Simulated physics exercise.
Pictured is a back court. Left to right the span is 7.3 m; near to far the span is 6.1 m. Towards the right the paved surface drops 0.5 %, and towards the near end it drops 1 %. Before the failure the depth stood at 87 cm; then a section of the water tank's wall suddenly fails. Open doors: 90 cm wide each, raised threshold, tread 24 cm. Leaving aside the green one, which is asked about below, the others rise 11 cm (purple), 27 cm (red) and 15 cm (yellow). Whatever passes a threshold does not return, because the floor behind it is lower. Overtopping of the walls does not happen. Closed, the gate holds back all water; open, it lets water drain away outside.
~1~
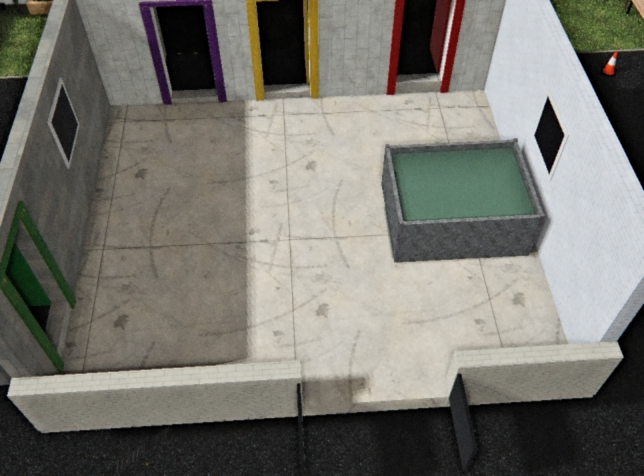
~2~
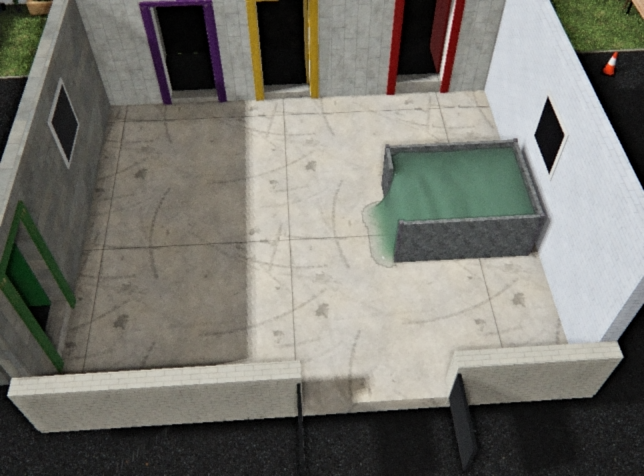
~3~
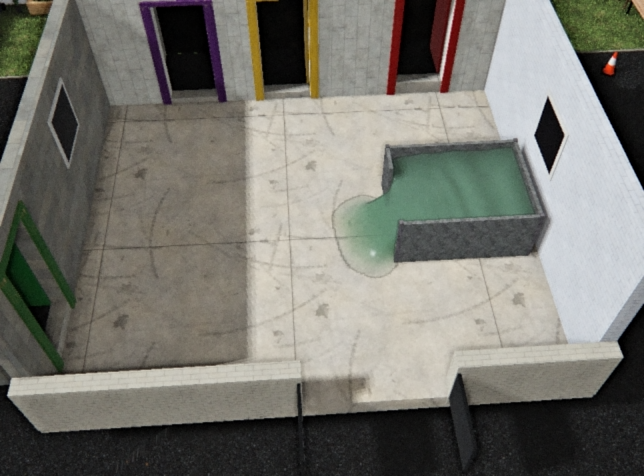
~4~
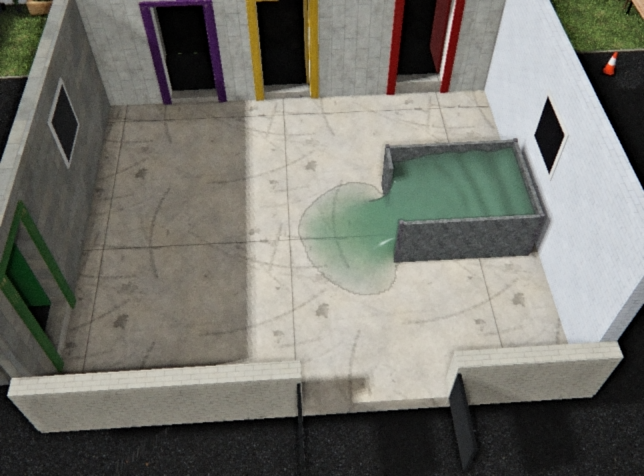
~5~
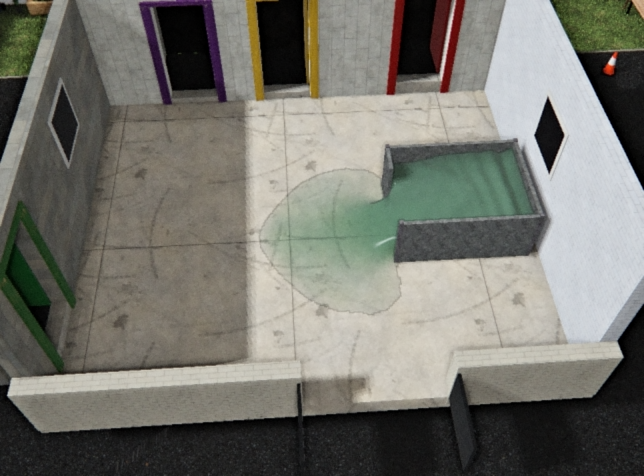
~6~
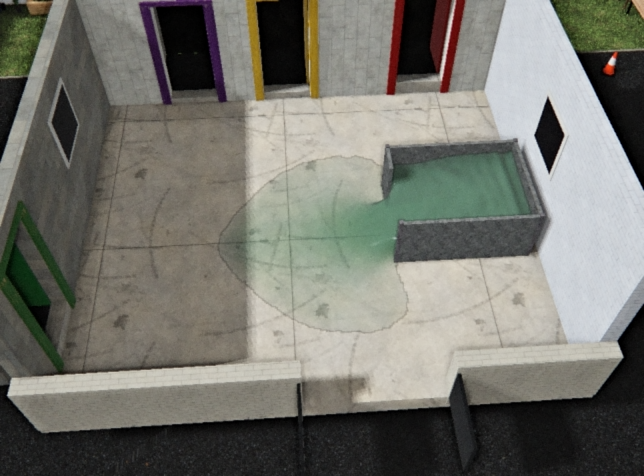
Greenish water pouring from the left side of a gray walled tank and spreading leftward in a widening puddle across a pale courtyard floor.
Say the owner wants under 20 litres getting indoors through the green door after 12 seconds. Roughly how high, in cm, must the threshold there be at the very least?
At the very least some 22 cm.
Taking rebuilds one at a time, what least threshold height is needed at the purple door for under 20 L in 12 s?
At purple, about 6.5 cm.
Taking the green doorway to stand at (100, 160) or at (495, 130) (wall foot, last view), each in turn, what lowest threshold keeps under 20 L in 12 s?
About 11.5 cm, then about 7.0 cm.
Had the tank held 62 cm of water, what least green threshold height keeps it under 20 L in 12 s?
It would take a step of about 13.5 cm.
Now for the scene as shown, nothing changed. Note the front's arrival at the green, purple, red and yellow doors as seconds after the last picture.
Arrives: Green 0.8 s / purple 1.6 s / red 6.0 s / yellow 1.8 s.
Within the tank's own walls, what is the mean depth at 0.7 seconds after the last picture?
It averages close to 50 centimetres.
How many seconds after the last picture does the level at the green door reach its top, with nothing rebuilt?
Approximately 2.6 s.
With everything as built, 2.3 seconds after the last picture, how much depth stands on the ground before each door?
Door by door in centimetres - green 29, purple 7, red 0, yellow 2.
Then, 0.7 s after the last picture water covers 45 % of the floor, deepest (40 cm) near (385, 240); it has not reached the green door.
Then, 2.3 s after the last picture water covers 60 % of the floor, deepest (35 cm) near (55, 404); 29 cm at the green door, 5 litres in over its 21 cm threshold.
Then, 11.3 s after the last picture water covers 95 % of the floor, deepest (11 cm) near (458, 178); 6 cm at the green door, 22 litres in over its 21 cm threshold.
At the green door as built, the water peaked near 30 cm, 2.5 s after the last picture.
Run again over the same 12 s with other heights there, 40 litres in over 18.5 cm, 10 litres over 24.5 cm. The limit of 20 litres is kept from about 22 cm up.
